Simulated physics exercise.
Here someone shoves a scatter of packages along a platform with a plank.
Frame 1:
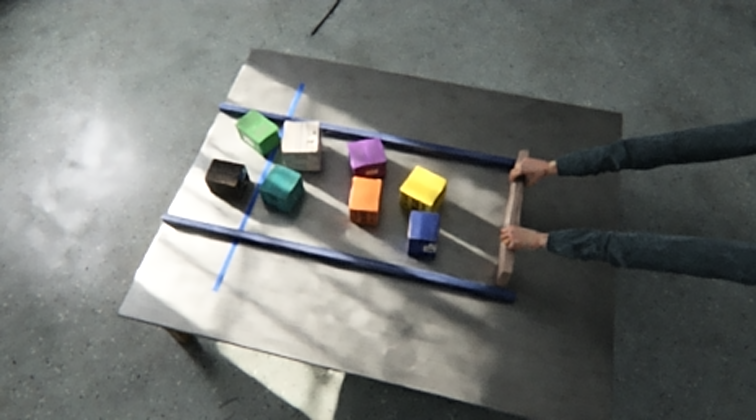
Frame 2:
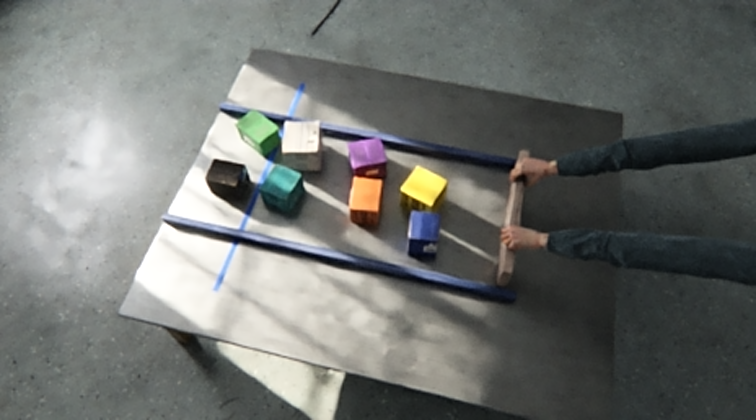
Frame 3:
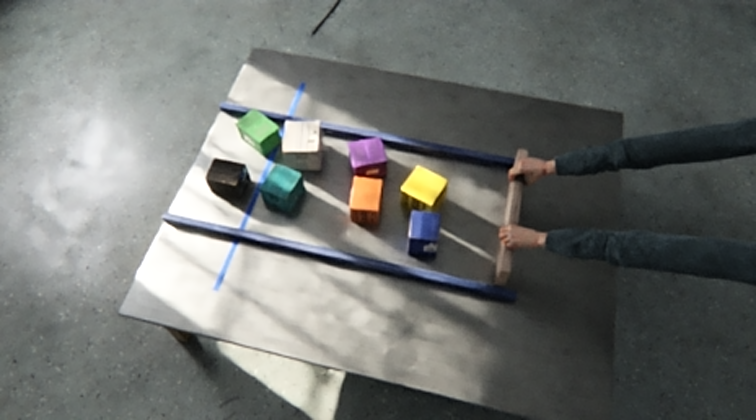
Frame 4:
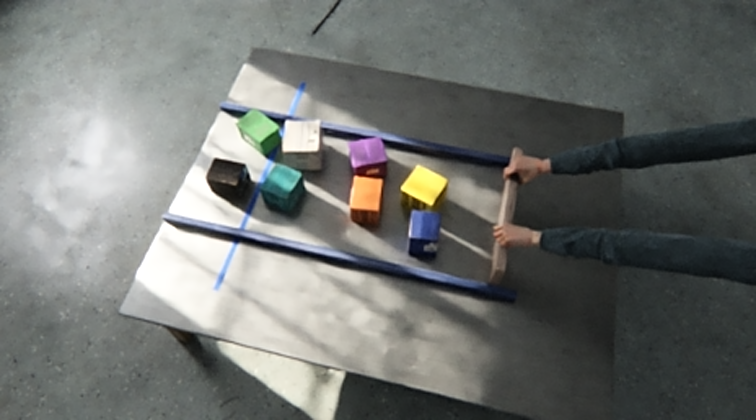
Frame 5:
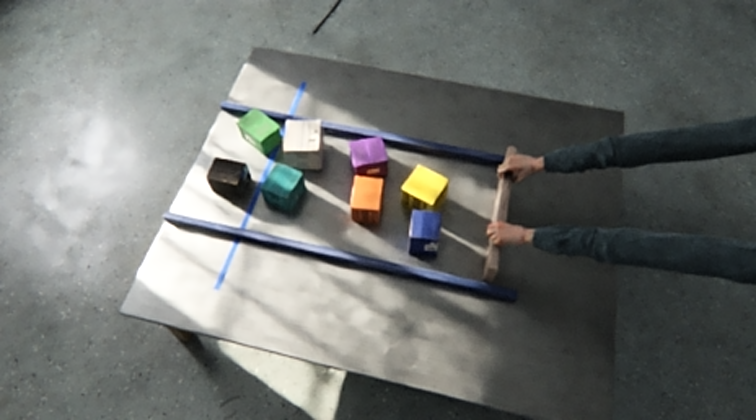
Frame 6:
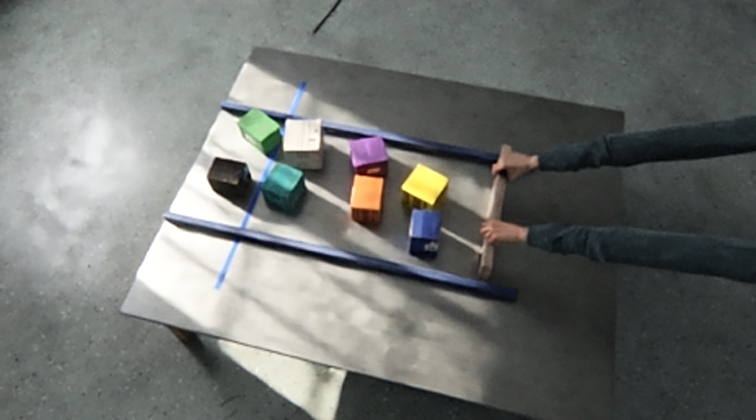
Two hands sliding a wooden plank slowly left between blue rails on a table, toward eight colourful blocks that stay still.
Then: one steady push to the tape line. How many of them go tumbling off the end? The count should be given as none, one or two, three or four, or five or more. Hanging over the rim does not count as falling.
Final count: One or two.
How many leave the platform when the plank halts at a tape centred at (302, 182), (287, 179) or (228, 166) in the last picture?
Result per try: 0; 1; 5.
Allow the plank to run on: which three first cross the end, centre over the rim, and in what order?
Black box, green tote, turquoise box.
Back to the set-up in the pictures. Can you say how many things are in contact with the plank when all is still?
Looks like 3 of them, all told.
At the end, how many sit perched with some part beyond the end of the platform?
The number would be 1.
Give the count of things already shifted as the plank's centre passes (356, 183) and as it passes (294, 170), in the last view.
Tally: 5; 8.
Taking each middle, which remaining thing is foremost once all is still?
The turquoise box finishes nearest.
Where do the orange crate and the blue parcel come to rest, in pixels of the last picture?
The orange crate finishes at (214, 174); the blue parcel finishes at (238, 191).
Soon after, none off yet; black box at rest near (229, 177); green tote at rest near (260, 132); turquoise box at rest near (284, 187).
Then, none off yet; black box at rest near (229, 177); green tote at rest near (260, 132); turquoise box moved a little near (280, 187).
Further on, none off yet; black box moved about its own width near (197, 174); green tote moved about its own width near (234, 128); turquoise box moved well along near (228, 179).
By the end, the number that fall off is one or two; fallen, green tote and black box.
